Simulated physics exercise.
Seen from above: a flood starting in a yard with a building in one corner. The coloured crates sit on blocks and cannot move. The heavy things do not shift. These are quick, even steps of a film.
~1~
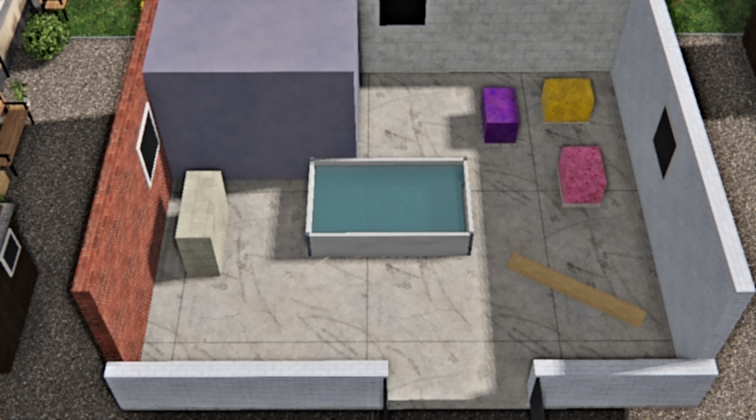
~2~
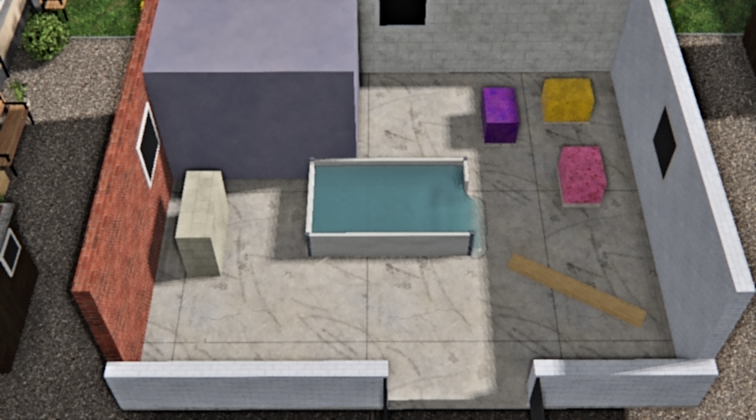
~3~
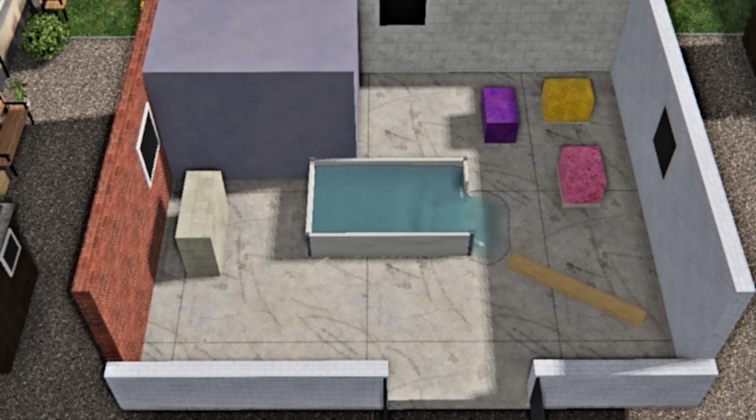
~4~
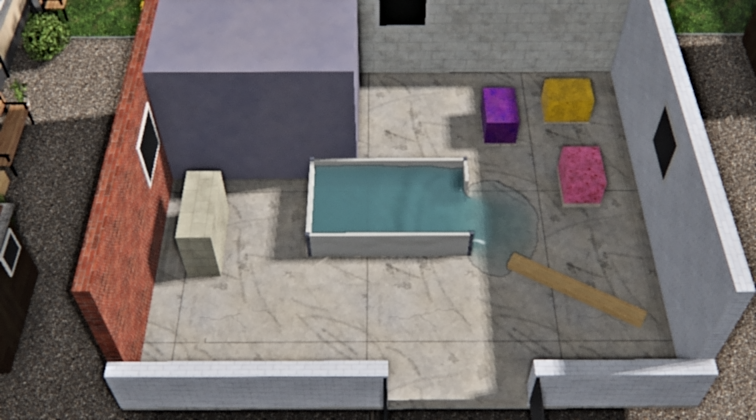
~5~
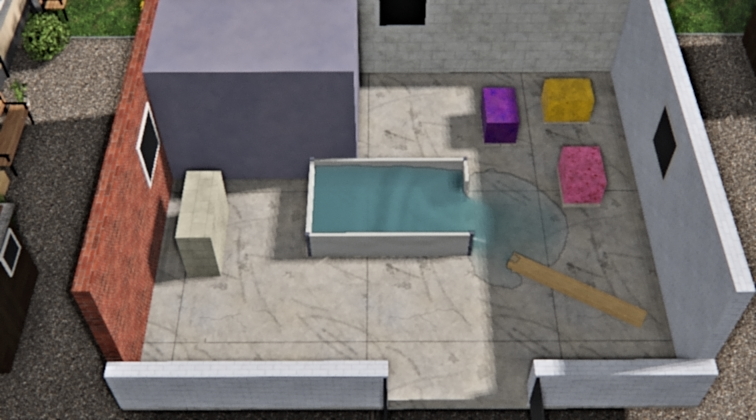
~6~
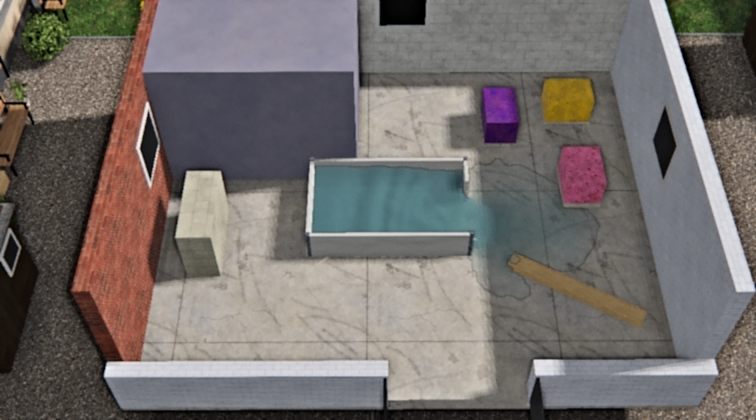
A walled yard with a pale stone floor and a grey-purple building in its back left corner is seen from high above by a still camera. A white-sided tank of teal water stands in the middle, a pale block to its left, purple, yellow and pink blocks to the right, and a wooden plank below them. Water pours through a gap in the tank's right side and spreads rightward across the floor, reaching around the plank's near end.
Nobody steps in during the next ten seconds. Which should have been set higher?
One by one: The purple crate is wetted; the yellow crate is wetted; the pink crate is wetted.
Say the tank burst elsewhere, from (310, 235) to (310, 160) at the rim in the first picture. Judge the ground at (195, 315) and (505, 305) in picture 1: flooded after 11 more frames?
One after the other: Under water, clear.
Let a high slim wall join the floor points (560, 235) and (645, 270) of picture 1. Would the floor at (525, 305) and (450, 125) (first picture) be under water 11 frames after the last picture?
In that order: Wet, clear.
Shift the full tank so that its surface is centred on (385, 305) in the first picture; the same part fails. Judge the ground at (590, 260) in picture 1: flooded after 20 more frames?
There: Flooded.
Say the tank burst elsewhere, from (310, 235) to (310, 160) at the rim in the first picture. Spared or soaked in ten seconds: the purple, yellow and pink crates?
My reading: Purple keeps dry; yellow stays dry; pink keeps dry.
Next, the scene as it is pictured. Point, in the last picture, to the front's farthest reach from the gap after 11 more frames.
Roughly at (674, 383).
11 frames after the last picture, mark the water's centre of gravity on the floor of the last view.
Around (465, 226).
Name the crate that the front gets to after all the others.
It is the yellow crate.
A moment on, water covers 15 % of the floor; the purple crate water round its plinth, the yellow crate not reached, the pink crate water round its plinth.
Next, water covers 25 % of the floor; the purple crate water round its plinth, the yellow crate water round its plinth, the pink crate water round its plinth.
Then, water covers 35 % of the floor; the purple crate water round its plinth, the yellow crate water round its plinth, the pink crate water round its plinth.
Later, water covers 55 % of the floor; the purple crate water round its plinth, the yellow crate water round its plinth, the pink crate water round its plinth.
In the end, water covers 80 % of the floor; the purple crate was topped, the yellow crate was topped, the pink crate was topped.
